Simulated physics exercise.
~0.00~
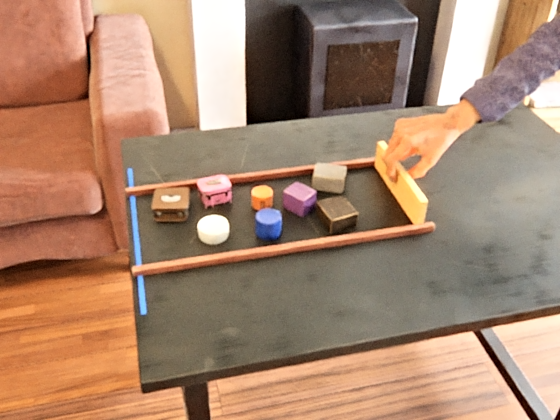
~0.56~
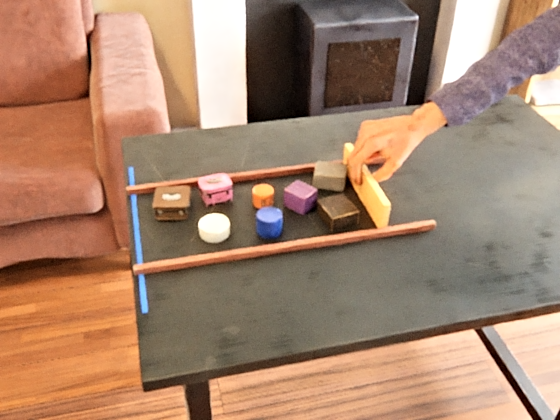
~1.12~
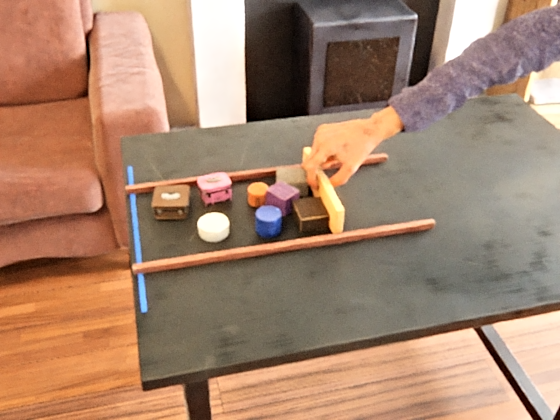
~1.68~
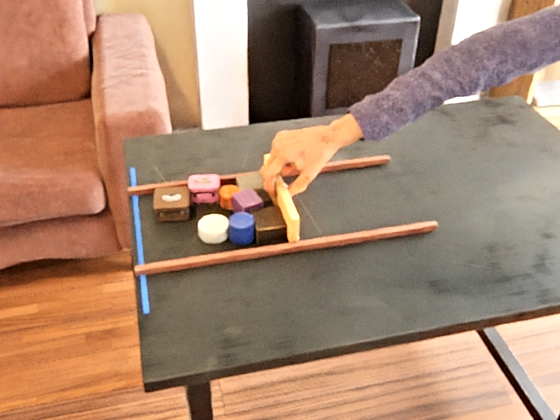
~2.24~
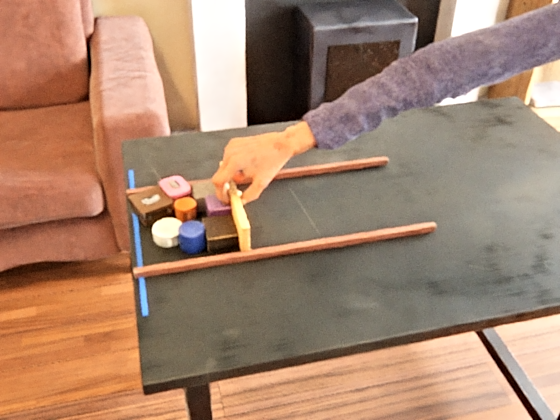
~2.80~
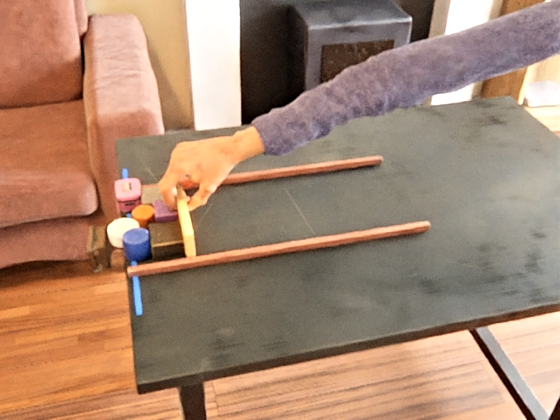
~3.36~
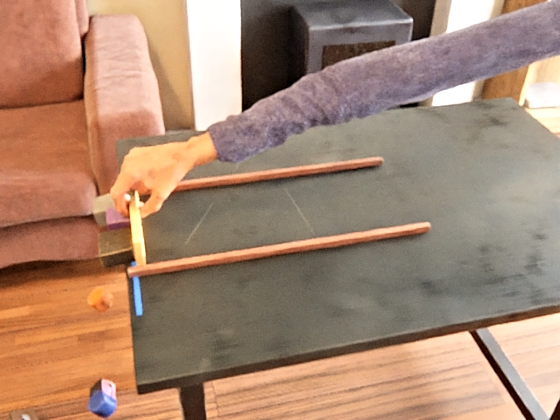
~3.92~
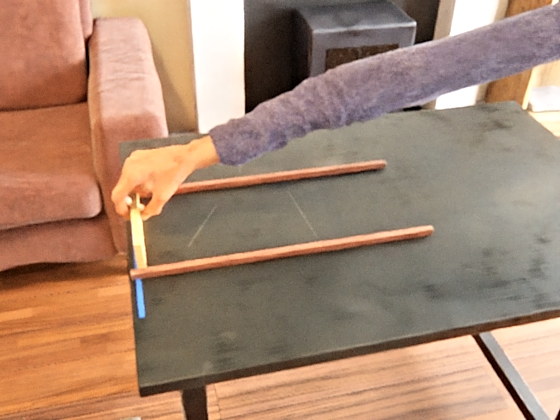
A hand slid an upright yellow board leftward between two wooden rails on a dark table, bunching eight small things together and pushing them over the edge by the blue tape until all had fallen, leaving the space between the rails empty.
